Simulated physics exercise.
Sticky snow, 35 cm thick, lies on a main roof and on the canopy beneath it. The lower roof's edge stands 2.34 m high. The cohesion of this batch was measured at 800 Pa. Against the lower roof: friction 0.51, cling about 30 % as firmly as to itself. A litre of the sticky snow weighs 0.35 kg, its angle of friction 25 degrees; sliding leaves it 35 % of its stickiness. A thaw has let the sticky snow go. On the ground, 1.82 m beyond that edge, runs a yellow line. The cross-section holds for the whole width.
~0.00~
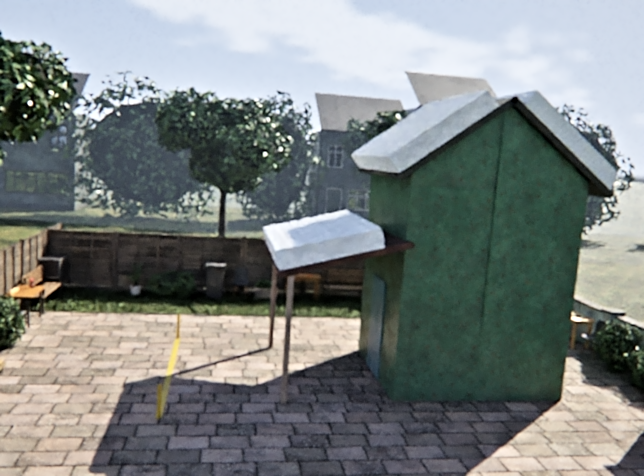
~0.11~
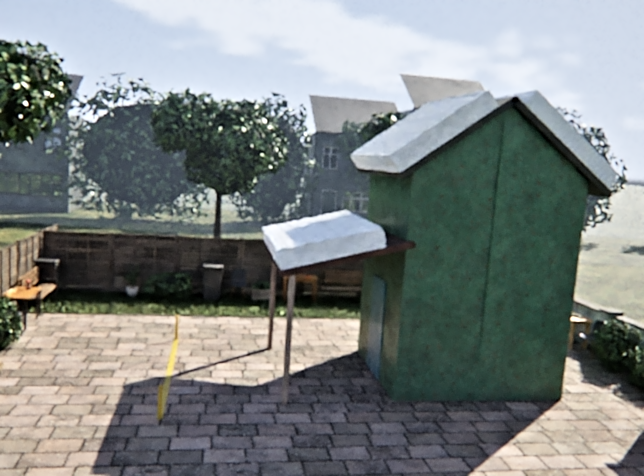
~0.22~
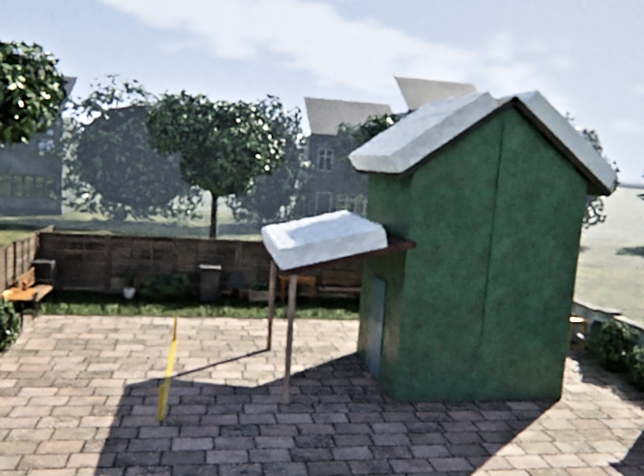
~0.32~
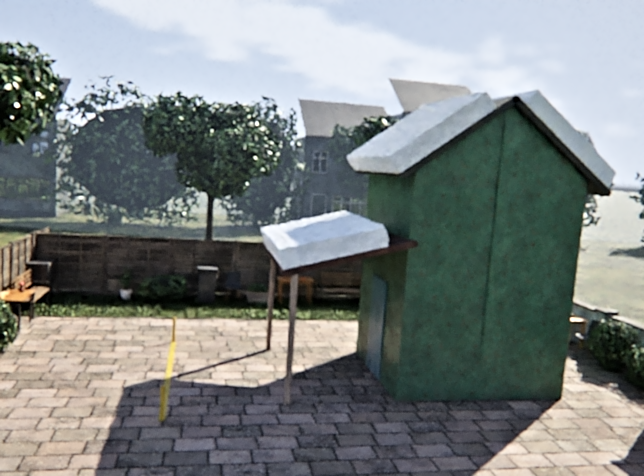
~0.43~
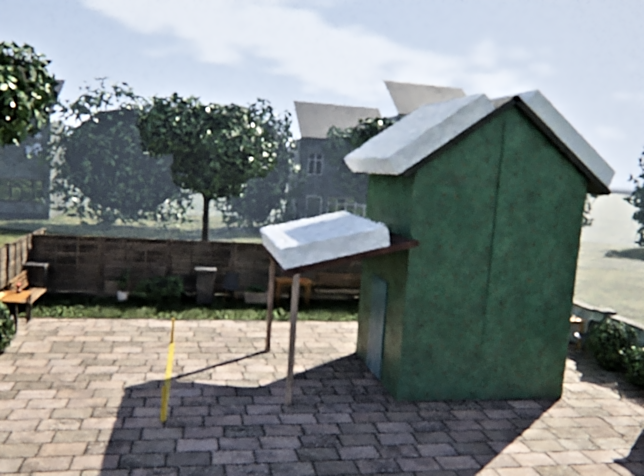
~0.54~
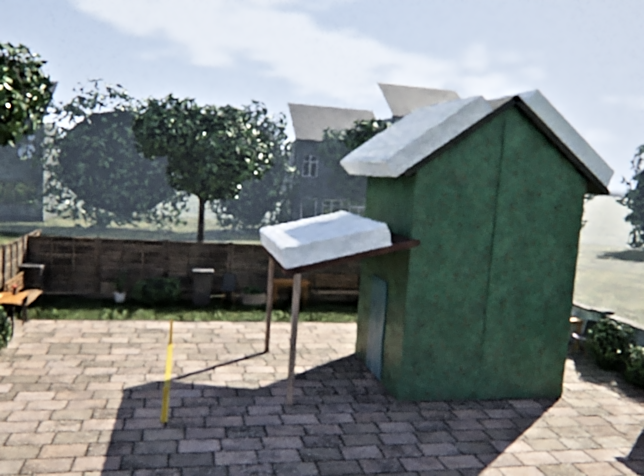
A tall green shed stands on a paved yard, seen from slightly above, with a fence, trees and grey houses behind. White snow covers its pitched roof and the small canopy on thin posts at its left, while a yellow line crosses the paving farther left. The snow on the main roof's left slope slides slowly down in one piece, edging out above the canopy, as the camera drifts left around the shed.
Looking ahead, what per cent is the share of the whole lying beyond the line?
Expect roughly 0 %.
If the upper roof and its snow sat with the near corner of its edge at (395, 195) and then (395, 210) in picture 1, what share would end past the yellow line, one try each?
In turn about 0 %, 0 %.
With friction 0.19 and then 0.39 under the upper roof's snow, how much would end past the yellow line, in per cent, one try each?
In turn about 16 %, 4 %.
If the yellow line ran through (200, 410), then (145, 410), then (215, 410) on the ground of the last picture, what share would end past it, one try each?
In turn about 3 %, 0 %, 5 %.
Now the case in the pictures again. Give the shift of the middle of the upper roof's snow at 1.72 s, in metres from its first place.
About 2.0 m.
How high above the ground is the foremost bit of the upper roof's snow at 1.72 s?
Roughly 3.0 m.
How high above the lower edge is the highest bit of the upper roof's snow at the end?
Roughly 1.0 m.
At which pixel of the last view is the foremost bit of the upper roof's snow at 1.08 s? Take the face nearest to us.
Around (350, 224).
By 1.08 s, none is below the lower edge and 0 % is past the line.
By 1.72 s, none is below the lower edge and 0 % is past the line.
By 2.36 s, none is below the lower edge and 0 % is past the line.
By 3.00 s, 18 % is below the lower edge and 0 % is past the line.
By 4.40 s, at the end, 26 % is below the lower edge and 0 % is past the line.
